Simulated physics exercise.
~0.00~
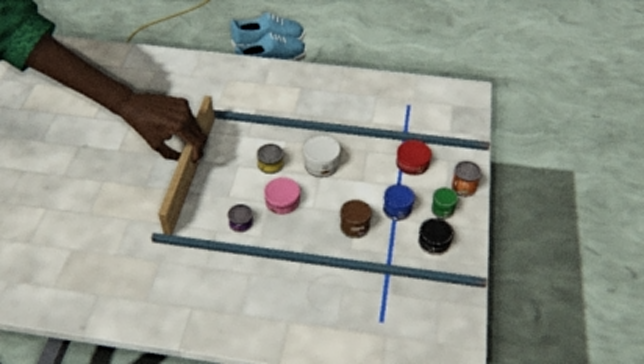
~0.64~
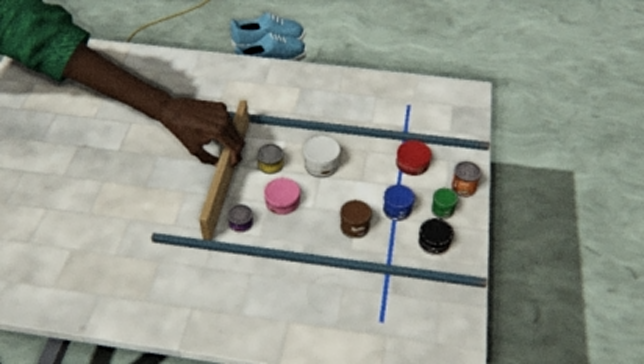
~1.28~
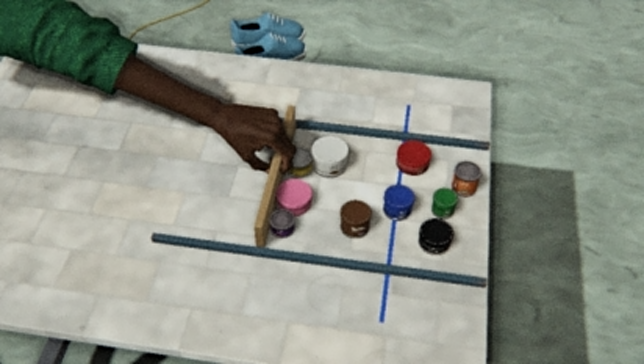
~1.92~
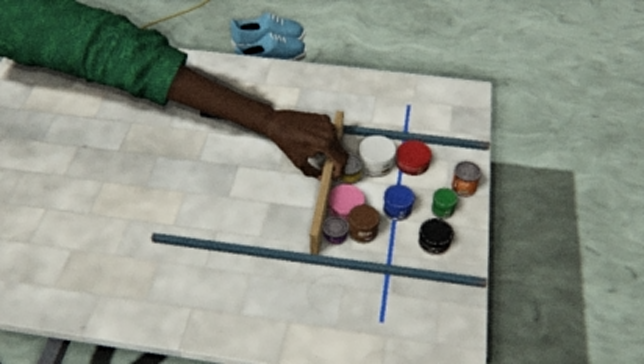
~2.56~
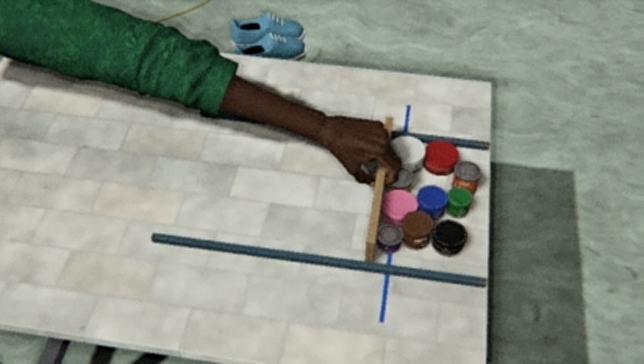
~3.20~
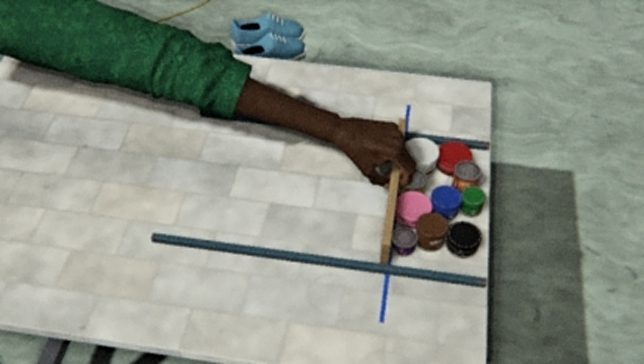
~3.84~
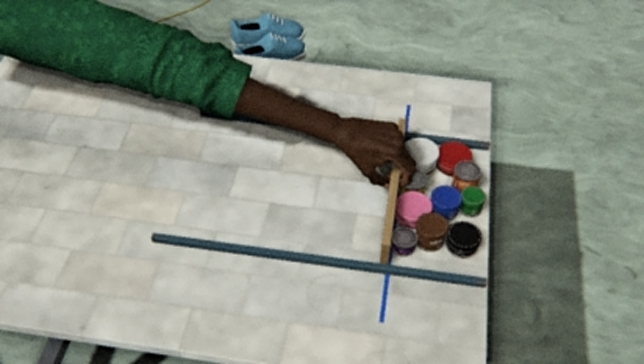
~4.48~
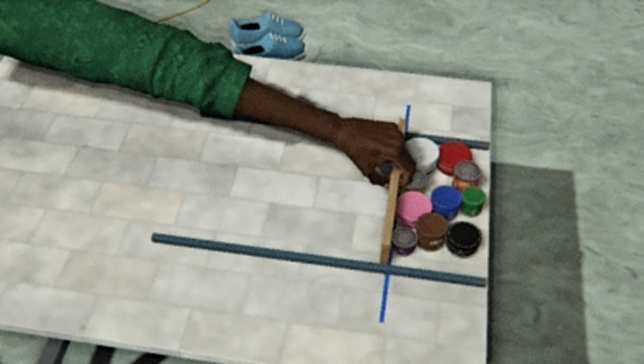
A hand in a green sleeve holds a wooden board upright at the left of a pale tiled tabletop, seen from above at an angle, with blue shoes on the greenish floor behind. Between two dark rails sit small round pots, grey, white, pink, purple, brown, red, blue, green, orange and black, with a blue strip crossing near the right edge. The board slides right, gathering the grey, purple, pink and white pots, then the brown one. It pushes the blue, red, green and black ones along too. The board stops at the strip, and every pot rests crowded on the table, none fallen.
